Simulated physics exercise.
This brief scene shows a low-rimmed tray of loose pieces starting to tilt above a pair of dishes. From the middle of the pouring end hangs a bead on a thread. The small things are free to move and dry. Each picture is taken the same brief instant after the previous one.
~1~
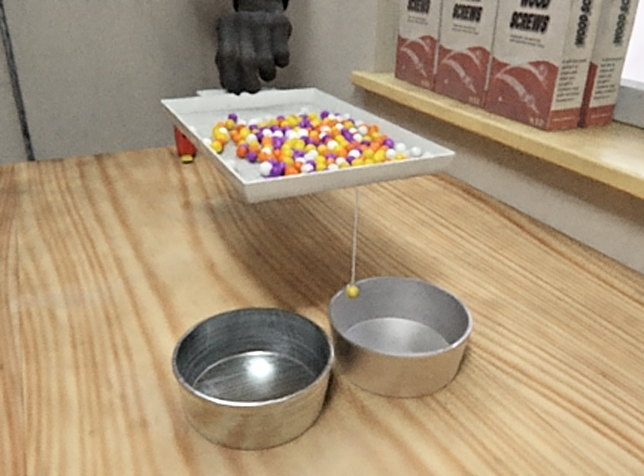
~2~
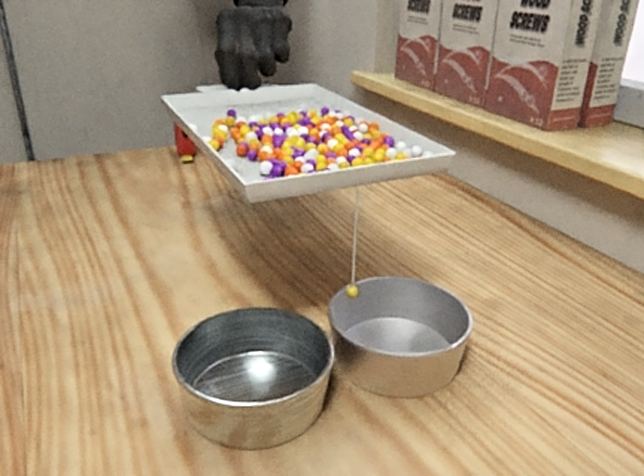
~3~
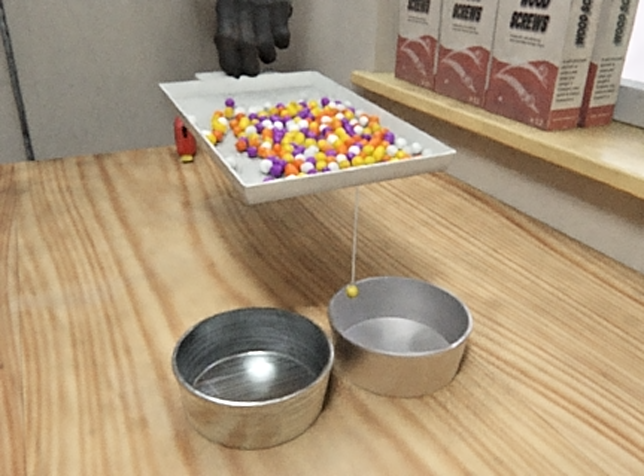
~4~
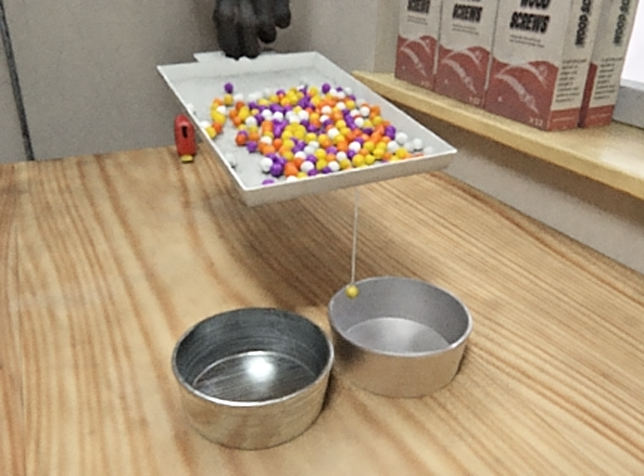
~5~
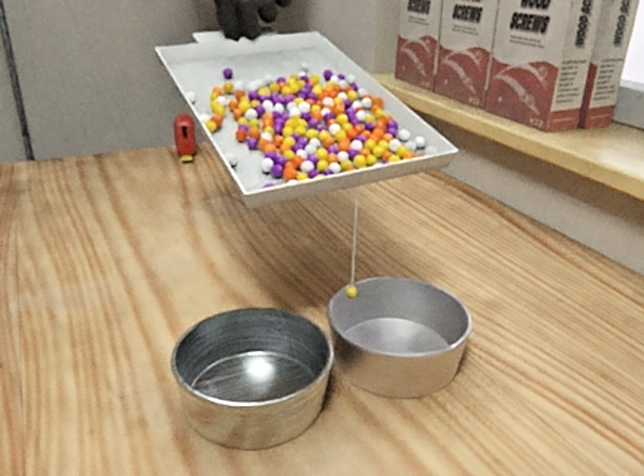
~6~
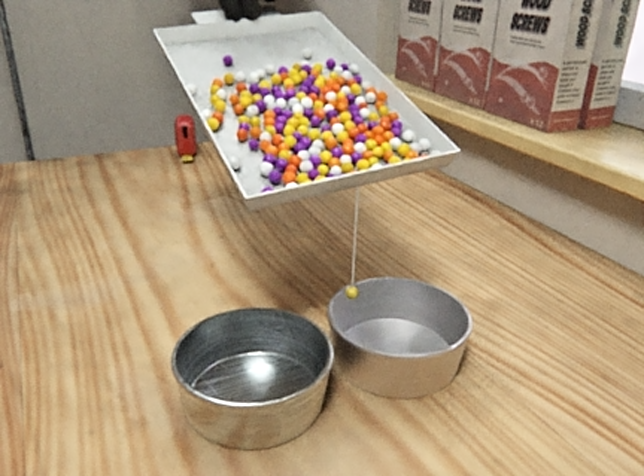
A white tray of colorful plastic beads tilted gradually above two metal dishes as a dark gloved hand raised its far end, and the beads began shifting while a yellow bead hung from a thread.
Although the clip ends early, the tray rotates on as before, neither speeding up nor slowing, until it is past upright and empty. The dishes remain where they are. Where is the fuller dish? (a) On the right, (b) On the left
On the left (b).
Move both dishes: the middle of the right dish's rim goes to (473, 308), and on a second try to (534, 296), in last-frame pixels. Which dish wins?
At the first spot the left-side one comes out ahead, at the second spot the left-side one.
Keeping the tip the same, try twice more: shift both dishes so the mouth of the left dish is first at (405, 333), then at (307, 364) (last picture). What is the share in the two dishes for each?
Result, in turn: 30 %, 90 %.
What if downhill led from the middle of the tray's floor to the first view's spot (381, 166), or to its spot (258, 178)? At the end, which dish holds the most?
The first slope favours the dish to the right, the second the dish to the left.
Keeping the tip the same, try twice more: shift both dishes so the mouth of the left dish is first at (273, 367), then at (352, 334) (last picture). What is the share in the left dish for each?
You'd get 70 in a hundred first and 50 in a hundred after that.
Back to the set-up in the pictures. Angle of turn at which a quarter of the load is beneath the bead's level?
Roughly 75 degrees of turn.
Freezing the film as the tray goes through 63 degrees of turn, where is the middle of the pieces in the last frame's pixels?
Roughly at (326, 166).
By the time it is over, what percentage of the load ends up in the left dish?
I'd put that share near 60 per cent.
Shortly afterwards, tray tipped steeply; the bulk on the tray; a little in the left dish; only a few in the right dish; only a few outside both; a little in the air.
Next, tray tipped past a quarter turn; only a few on the tray; near half in the left dish; near a quarter in the right dish; a little outside both; a little in the air.
Some moments later, tray tipped past a quarter turn; near two thirds in the left dish; near a quarter in the right dish; a little outside both.
In the end, tray tipped past a quarter turn; near two thirds in the left dish; near a quarter in the right dish; a little outside both.
